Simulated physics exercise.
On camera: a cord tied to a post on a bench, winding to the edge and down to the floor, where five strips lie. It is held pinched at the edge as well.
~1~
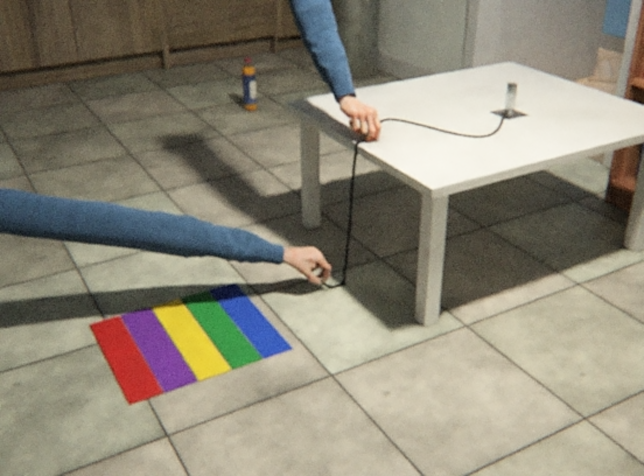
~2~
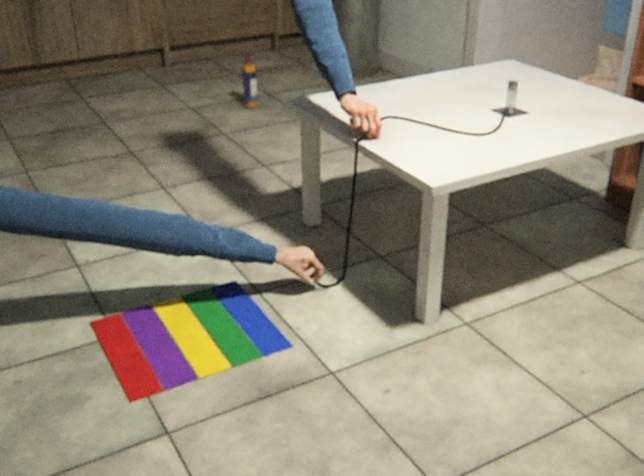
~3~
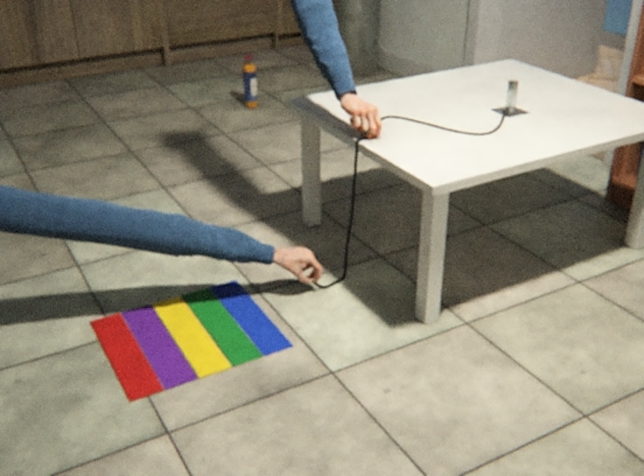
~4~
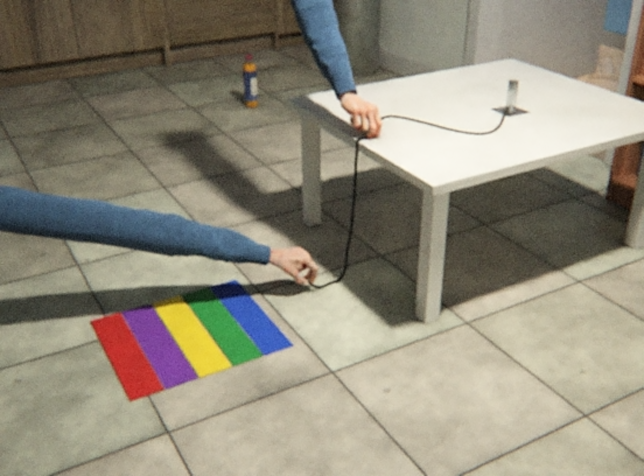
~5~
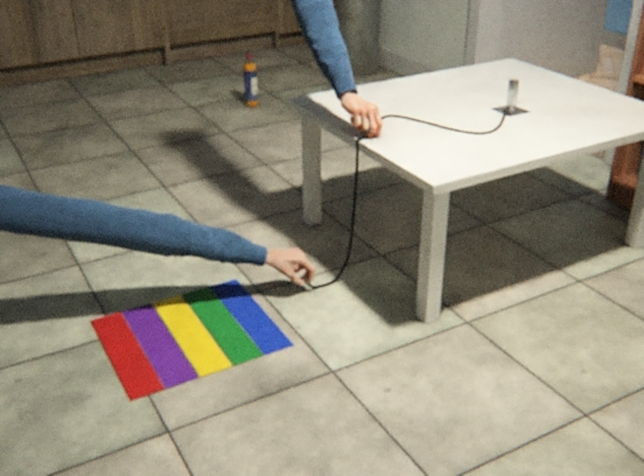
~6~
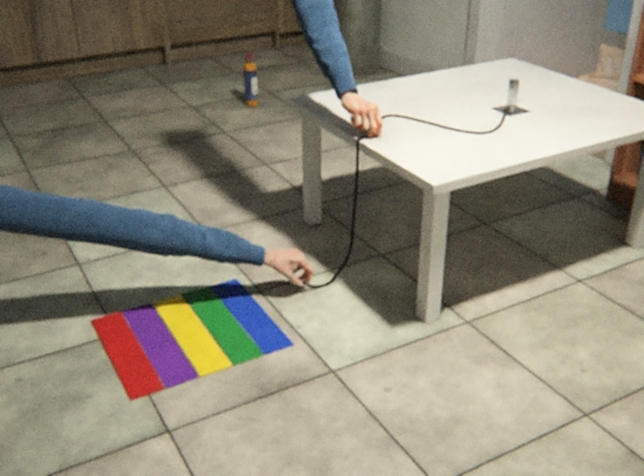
The low hand, gripping the end of a dark cord just above the tiled floor, shifts slightly left toward five coloured strips, blue nearest, drawing the hanging length into a gentle curve. It slows to almost nothing while the other hand keeps the cord pinched at the white table's edge.
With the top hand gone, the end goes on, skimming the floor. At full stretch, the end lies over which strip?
Over the red strip.
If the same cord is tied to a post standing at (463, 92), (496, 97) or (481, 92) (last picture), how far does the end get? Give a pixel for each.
Roughly (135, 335), (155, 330) and (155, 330).
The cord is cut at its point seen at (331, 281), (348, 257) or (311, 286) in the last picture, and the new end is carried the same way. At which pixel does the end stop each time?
In order, roughly (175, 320), (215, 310) and (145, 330).
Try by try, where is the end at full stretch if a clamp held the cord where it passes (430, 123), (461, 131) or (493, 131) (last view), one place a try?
It ends up near (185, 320) the first time, (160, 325) the second and (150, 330) the third.
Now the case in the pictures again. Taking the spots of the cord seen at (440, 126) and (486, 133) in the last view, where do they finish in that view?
They go to (407, 131) and to (449, 123).
Soon after, end near (191, 316); over yellow.
After that, end near (151, 328); over purple.
At the stop, end near (127, 336); over red. It gets as far as the red strip.
